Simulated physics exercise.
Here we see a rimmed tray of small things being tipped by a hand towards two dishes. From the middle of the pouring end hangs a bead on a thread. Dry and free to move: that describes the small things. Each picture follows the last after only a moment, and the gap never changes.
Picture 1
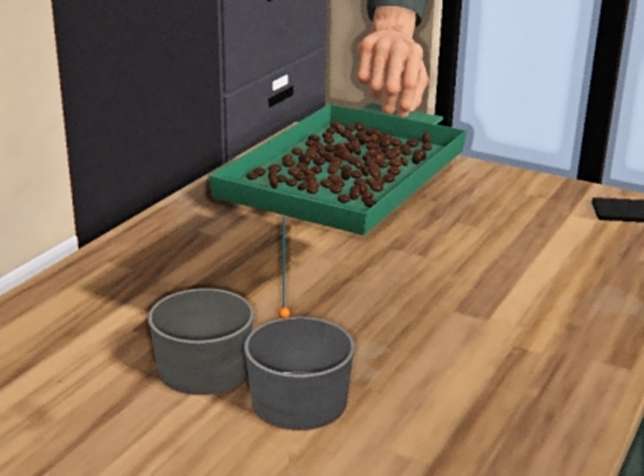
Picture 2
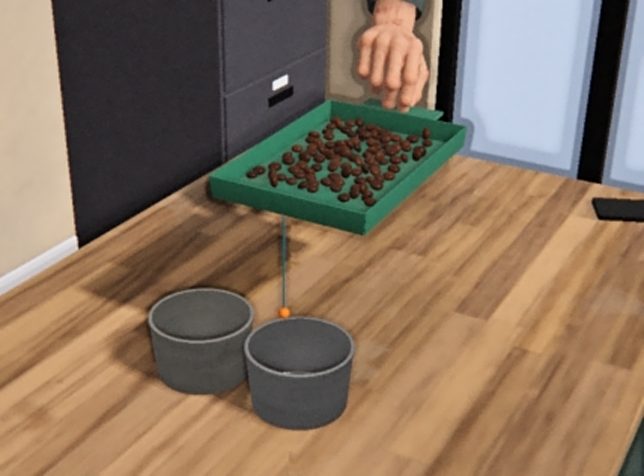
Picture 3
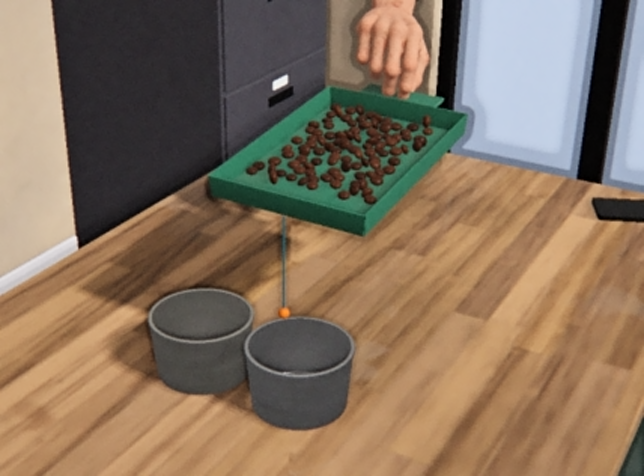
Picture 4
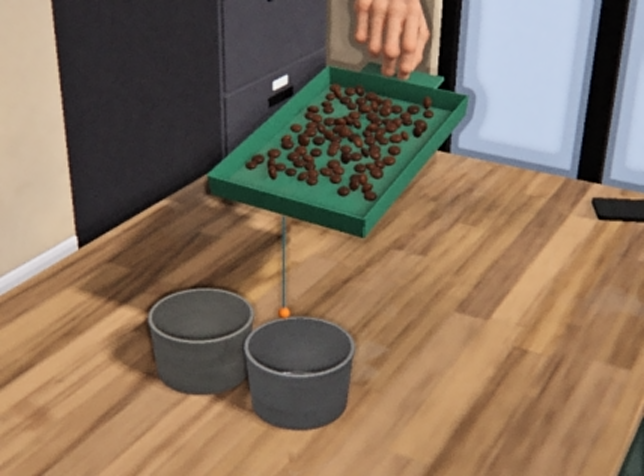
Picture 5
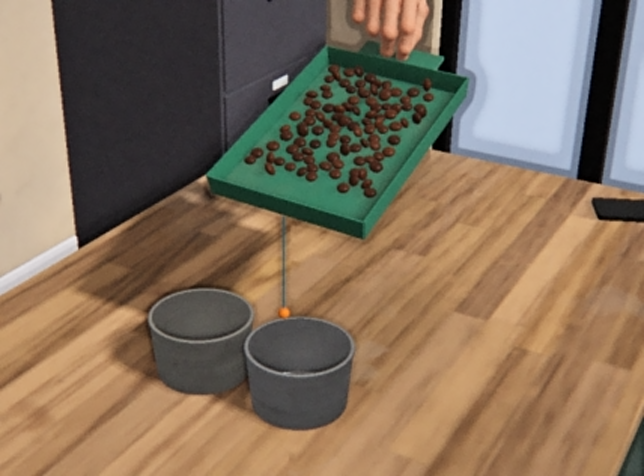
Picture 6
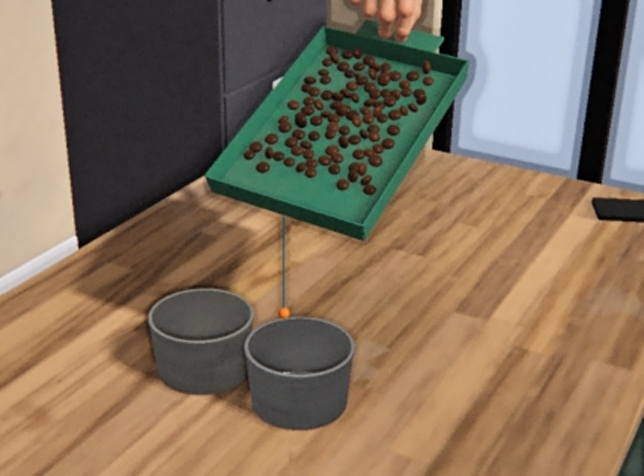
The clip opens on a hand holding a green rimmed tray of small brown pieces above two dark grey dishes on a wooden surface, a bead hanging beneath on a thread. The hand steadily raises the far end, steepening the tray, while the pieces stay scattered across it and the dishes remain still.
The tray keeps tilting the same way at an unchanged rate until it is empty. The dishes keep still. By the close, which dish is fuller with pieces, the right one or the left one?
The right-side dish receives more.
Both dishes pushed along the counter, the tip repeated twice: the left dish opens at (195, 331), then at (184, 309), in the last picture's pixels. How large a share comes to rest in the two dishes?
70 %, 30 %.
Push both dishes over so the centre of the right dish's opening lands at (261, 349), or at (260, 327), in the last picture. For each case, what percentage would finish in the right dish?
Trial 1 around 40 percent, trial 2 around 20 percent.
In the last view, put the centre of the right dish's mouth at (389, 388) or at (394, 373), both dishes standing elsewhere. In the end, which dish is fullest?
Case one: The dish at left. Case two: The dish at left.
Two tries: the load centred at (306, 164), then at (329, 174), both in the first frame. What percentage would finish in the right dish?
From the first start you get 50 in a hundred, from the second 50 in a hundred.
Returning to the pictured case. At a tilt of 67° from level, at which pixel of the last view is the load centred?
(313, 198).
Soon after the last picture, tray tipped steeply; nearly all on the tray; a stray few in the air.
A little later, tray tipped past a quarter turn; about a third on the tray; a small part in the right dish; about half outside both; a small part in the air.
Later still, tray tipped past a quarter turn; about a third in the right dish; about two thirds outside both; a stray few in the air.
At rest, tray tipped past a quarter turn; about a third in the right dish; none in the left dish; about two thirds outside both.
